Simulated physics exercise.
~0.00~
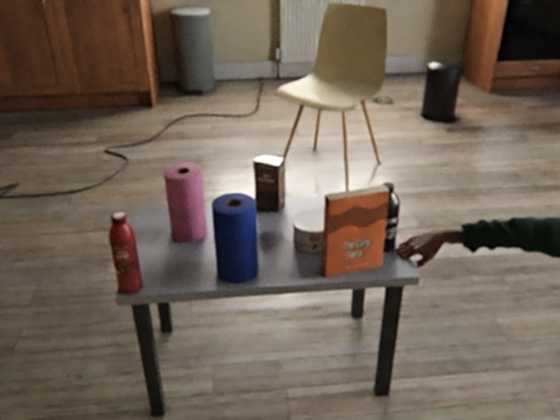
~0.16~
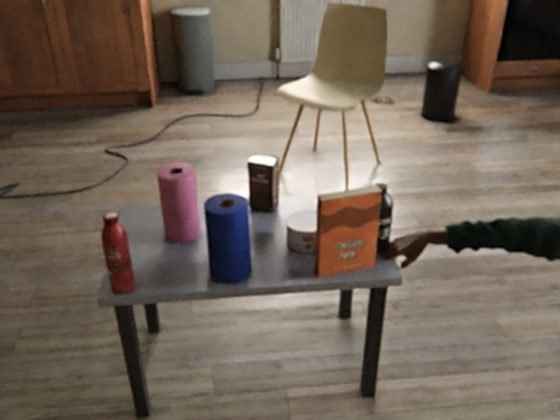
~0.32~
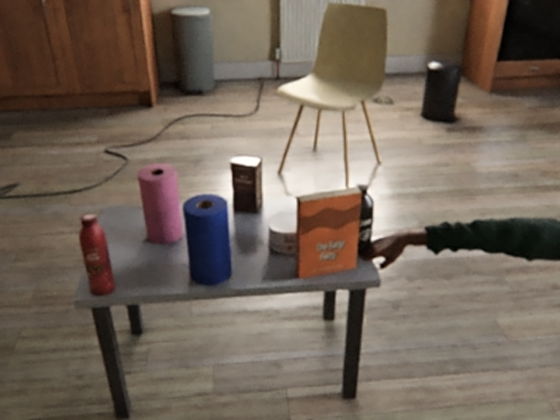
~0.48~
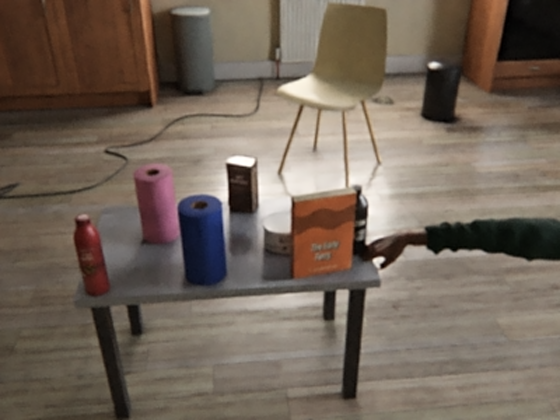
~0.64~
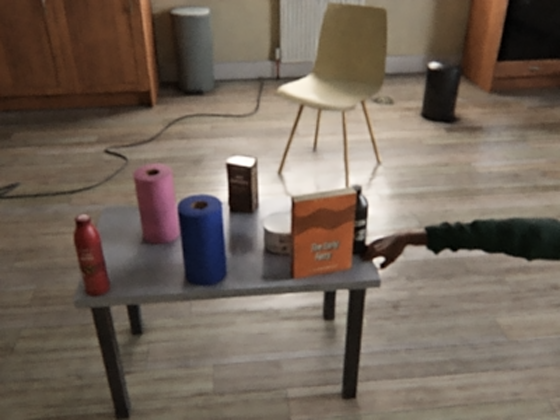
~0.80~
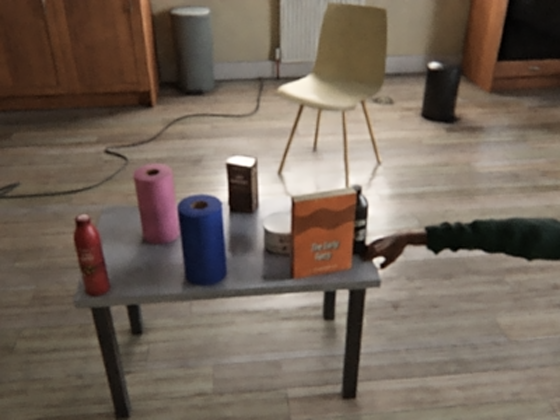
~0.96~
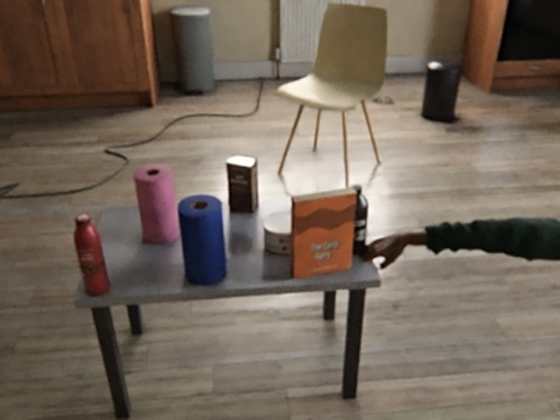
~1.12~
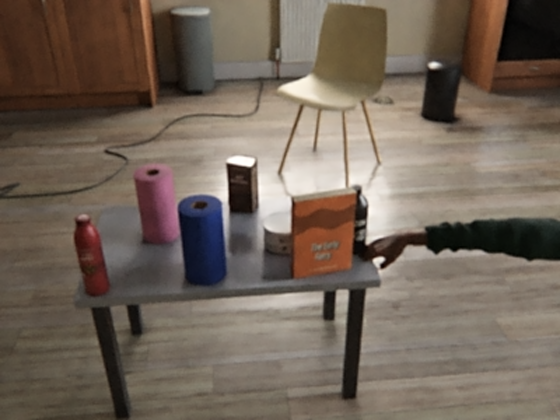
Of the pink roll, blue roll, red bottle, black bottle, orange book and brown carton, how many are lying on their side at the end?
None of them are lying on their side, as all six are still standing upright on the table.
